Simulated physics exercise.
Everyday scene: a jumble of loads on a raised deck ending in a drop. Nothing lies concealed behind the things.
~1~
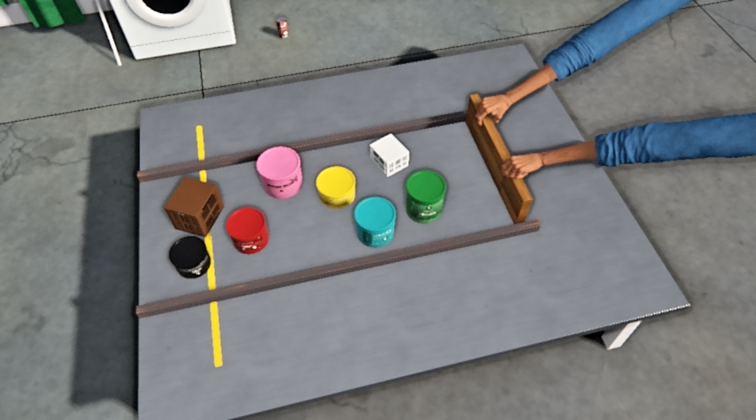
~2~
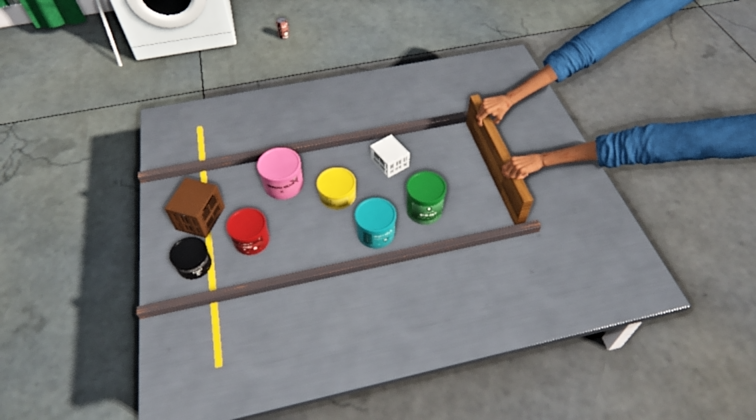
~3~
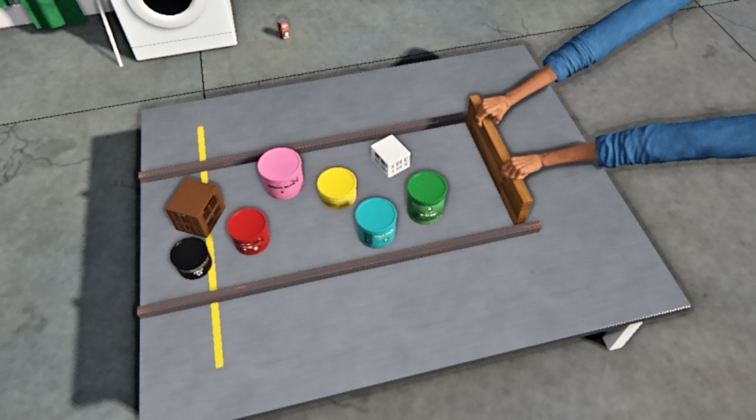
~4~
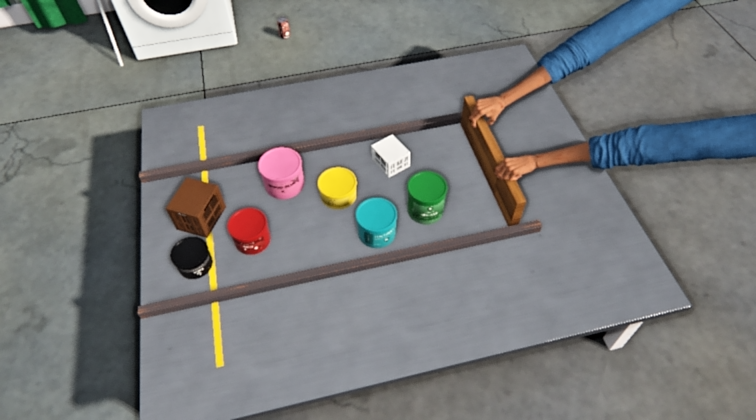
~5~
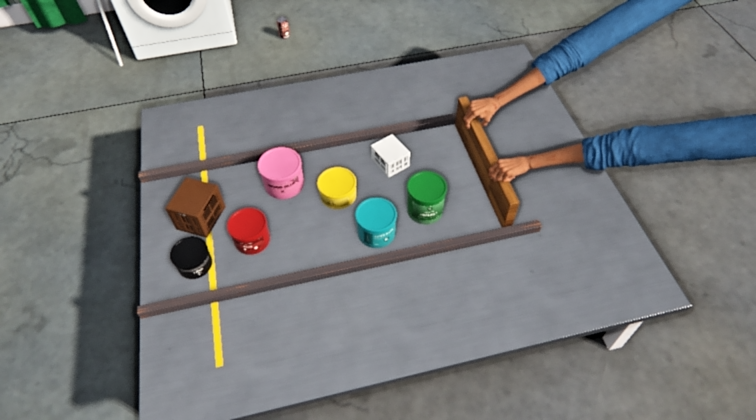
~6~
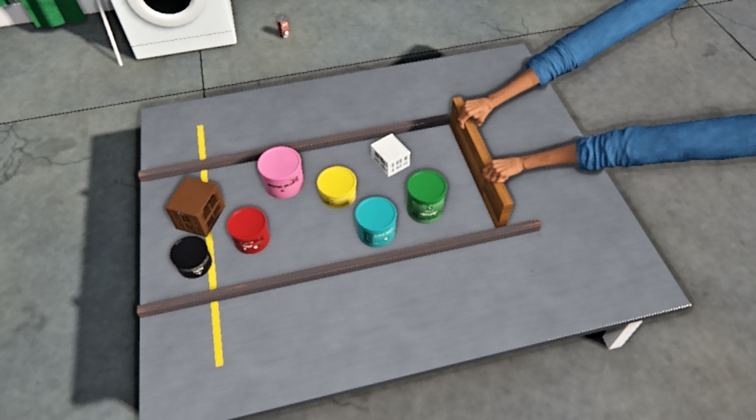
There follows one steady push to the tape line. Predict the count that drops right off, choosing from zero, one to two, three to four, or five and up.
It ends with just one or a pair down.
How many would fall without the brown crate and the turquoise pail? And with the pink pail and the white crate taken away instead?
Result, first then second: 0, 0.
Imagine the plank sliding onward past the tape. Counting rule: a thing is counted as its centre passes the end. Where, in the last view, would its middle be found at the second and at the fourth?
First roughly (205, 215), later roughly (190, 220).
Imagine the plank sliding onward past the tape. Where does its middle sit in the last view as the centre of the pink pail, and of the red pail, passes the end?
Approx. (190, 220) for the first, approx. (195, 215) for the second.
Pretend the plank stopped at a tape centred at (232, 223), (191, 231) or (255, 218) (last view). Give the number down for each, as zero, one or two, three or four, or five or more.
Going through the places as listed, I'd say none, then 3 or 4, then not one.
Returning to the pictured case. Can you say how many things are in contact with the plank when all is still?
In total, 4.
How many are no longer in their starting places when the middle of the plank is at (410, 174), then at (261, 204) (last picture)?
3 and 8.
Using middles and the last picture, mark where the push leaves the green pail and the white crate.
Result: One about (185, 237), other about (190, 183).
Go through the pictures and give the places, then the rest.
In the first picture, black pail (191, 258); brown crate (195, 207); red pail (248, 231); plank (496, 157); tape (207, 228).
In the second picture, brown crate (196, 208); yellow pail (337, 189).
In the third picture, red pail (249, 232); green pail (426, 199).
In the fourth picture, black pail (193, 258); pink pail (282, 174).
In the fifth picture, brown crate (197, 208); plank (484, 160).
In the sixth picture, black pail (192, 258); brown crate (196, 207); red pail (249, 231); plank (478, 161); tape (208, 228).
Early on, none off yet; black pail at rest near (192, 258); brown crate at rest near (196, 207); red pail at rest near (249, 231).
A while later, none off yet; black pail at rest near (192, 258); brown crate at rest near (196, 207); red pail moving near (247, 232).
Finally, the number that fall off is one or two; lost, brown crate and black pail.
